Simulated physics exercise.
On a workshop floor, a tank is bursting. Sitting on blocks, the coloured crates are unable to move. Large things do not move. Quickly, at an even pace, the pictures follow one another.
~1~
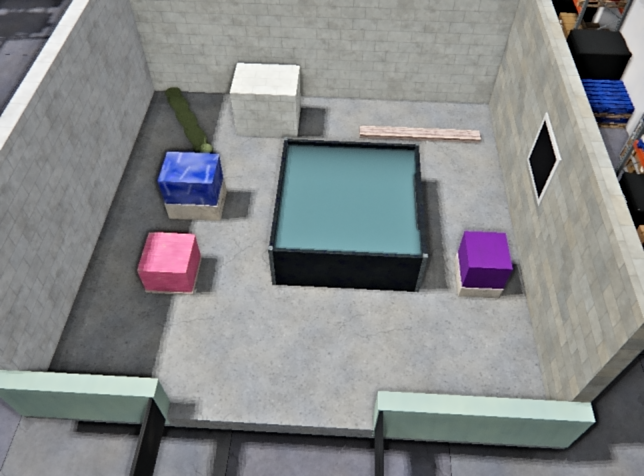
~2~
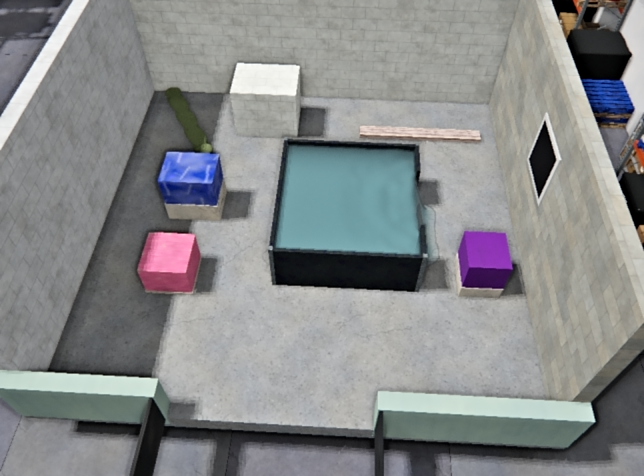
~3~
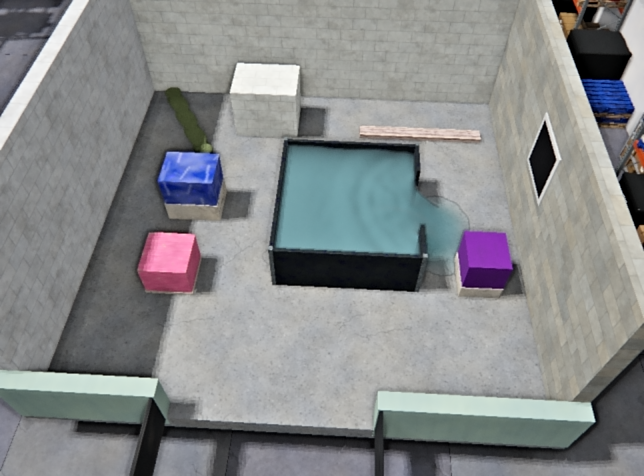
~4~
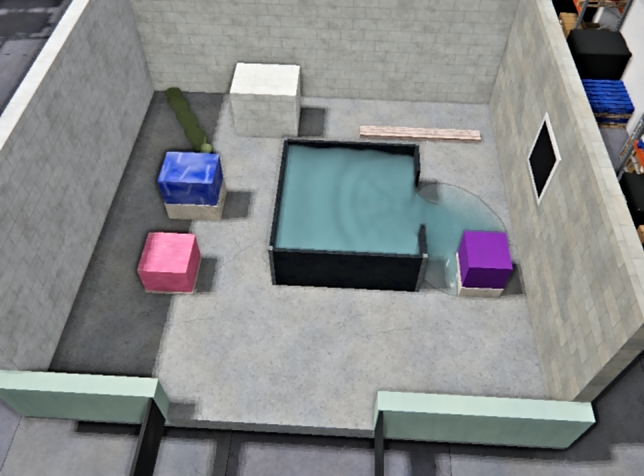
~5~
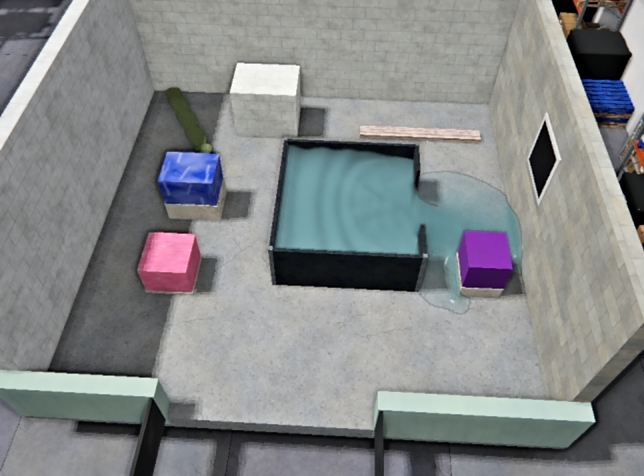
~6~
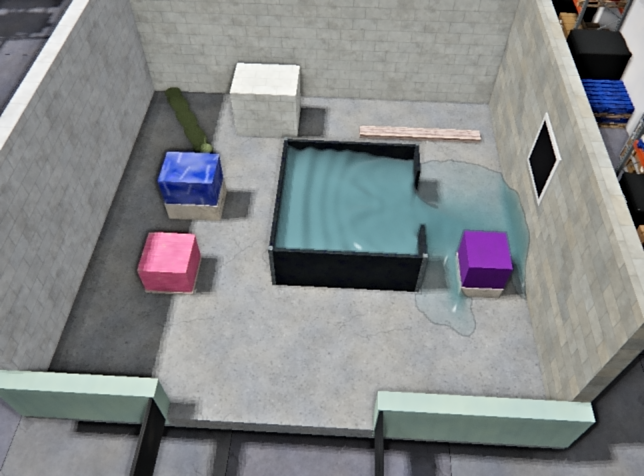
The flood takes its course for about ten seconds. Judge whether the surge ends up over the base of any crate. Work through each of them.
In order: The purple crate has too short a plinth; the pink crate has too short a plinth; the blue crate has a tall enough plinth.
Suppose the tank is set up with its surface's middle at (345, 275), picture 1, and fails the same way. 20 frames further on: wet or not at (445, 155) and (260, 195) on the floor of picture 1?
Taking the spots in order: Swamped, bare.
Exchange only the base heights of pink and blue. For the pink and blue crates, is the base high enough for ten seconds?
Pink: Stays clear; blue: Is reached.
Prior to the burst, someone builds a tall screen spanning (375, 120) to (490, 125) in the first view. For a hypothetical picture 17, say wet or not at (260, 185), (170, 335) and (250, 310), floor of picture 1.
Taking the three spots in order: Spared, spared, spared.
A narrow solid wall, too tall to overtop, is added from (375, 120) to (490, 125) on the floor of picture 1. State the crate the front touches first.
I'd go with the crate marked purple.
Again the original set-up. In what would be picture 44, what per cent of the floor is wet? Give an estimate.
About 90 in a hundred.
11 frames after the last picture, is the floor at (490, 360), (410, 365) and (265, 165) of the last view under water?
First spot swamped, second spot swamped, third spot clear.
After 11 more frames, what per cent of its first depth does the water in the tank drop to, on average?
I'd put it at some 58 per cent.
A moment on, water covers 20 % of the floor; the purple crate water round its plinth, the pink crate not reached, the blue crate not reached.
Next, water covers 30 % of the floor; the purple crate water round its plinth, the pink crate not reached, the blue crate not reached.
Then, water covers 55 % of the floor; the purple crate water round its plinth, the pink crate not reached, the blue crate not reached.
Later, water covers 90 % of the floor; the purple crate water round its plinth, the pink crate water round its plinth, the blue crate water round its plinth.
In the end, water covers 100 % of the floor; the purple crate was topped, the pink crate was topped, the blue crate stayed above the water.
